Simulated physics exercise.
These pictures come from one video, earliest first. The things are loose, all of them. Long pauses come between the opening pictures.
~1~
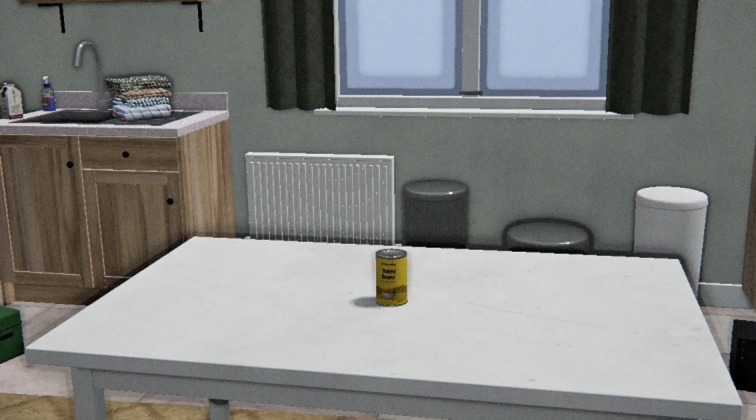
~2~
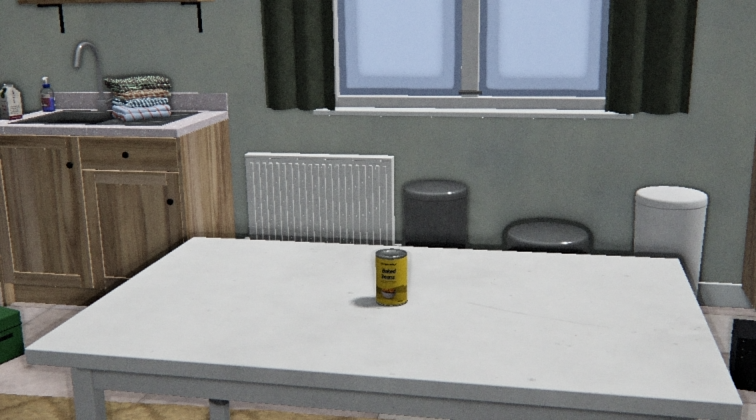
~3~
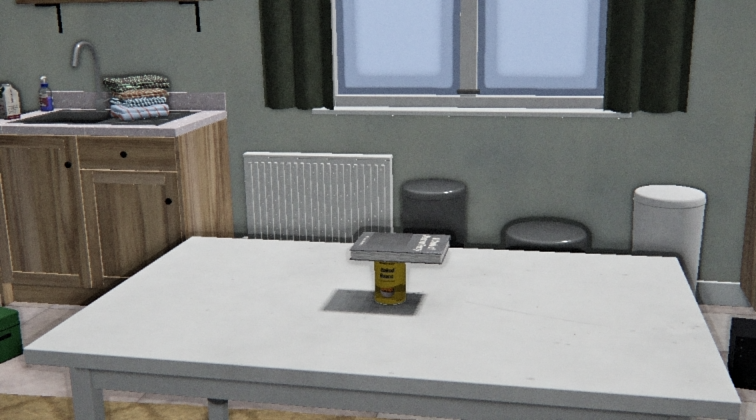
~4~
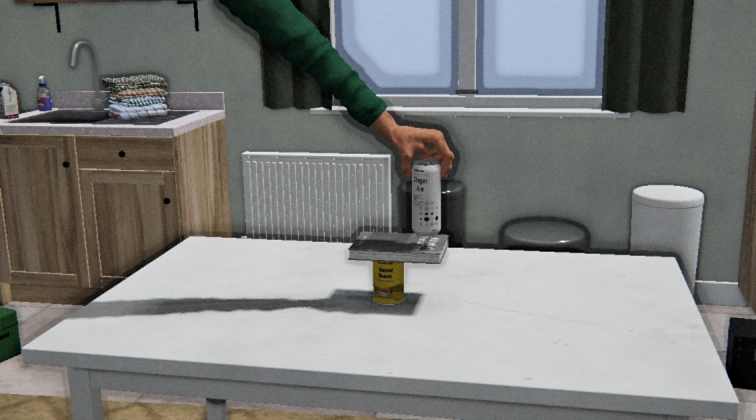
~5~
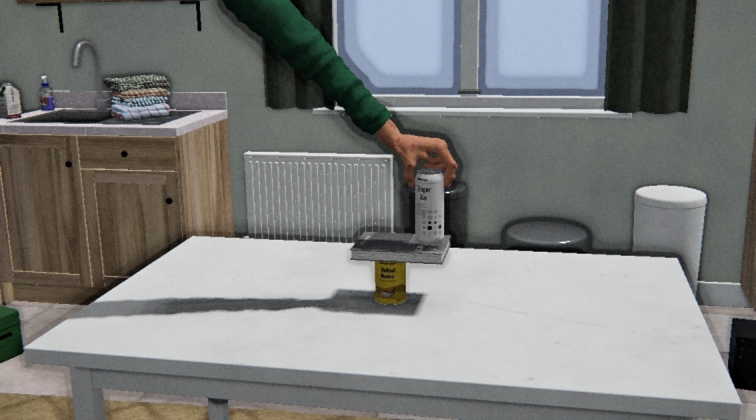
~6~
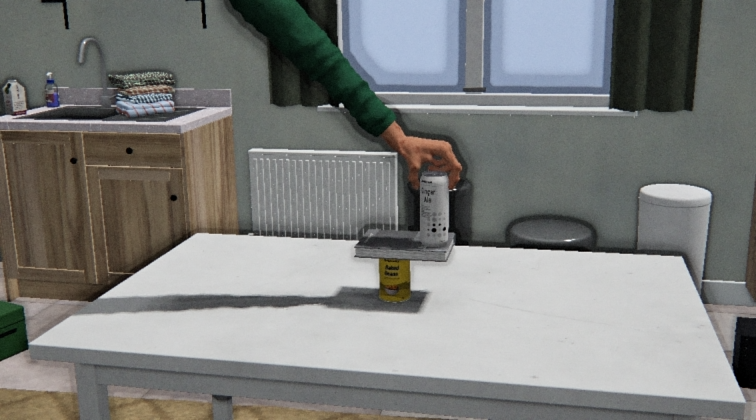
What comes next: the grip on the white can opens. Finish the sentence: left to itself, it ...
... drops.
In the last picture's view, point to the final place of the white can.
The object finishes somewhere near (511, 303).
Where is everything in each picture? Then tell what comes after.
In the first picture, the last thing is not in view yet.
In the second picture, the last thing is not in view yet.
In the third picture, the last thing is not in view yet; grey book (401, 247).
The fourth picture shows on its way; white can (426, 198); grey book (400, 247).
The fifth picture shows on its way; white can (430, 207); grey book (402, 247).
The sixth picture shows in place under the hand; white can (434, 209); grey book (406, 245).
Then, 0.40 s past the last view, white can now fallen; grey book rocked 38° from its first pose.
Then, 0.50 s past the last view, grey book now fallen.
Then, 0.60 s past the last view, things are still on the move.
Then, 1.00 s past the last view, nothing new.
Finally, fallen, grey book and white can; yellow tin still in place. Final places as the last picture's camera would see them, white can near (511, 302). The stack gives way.
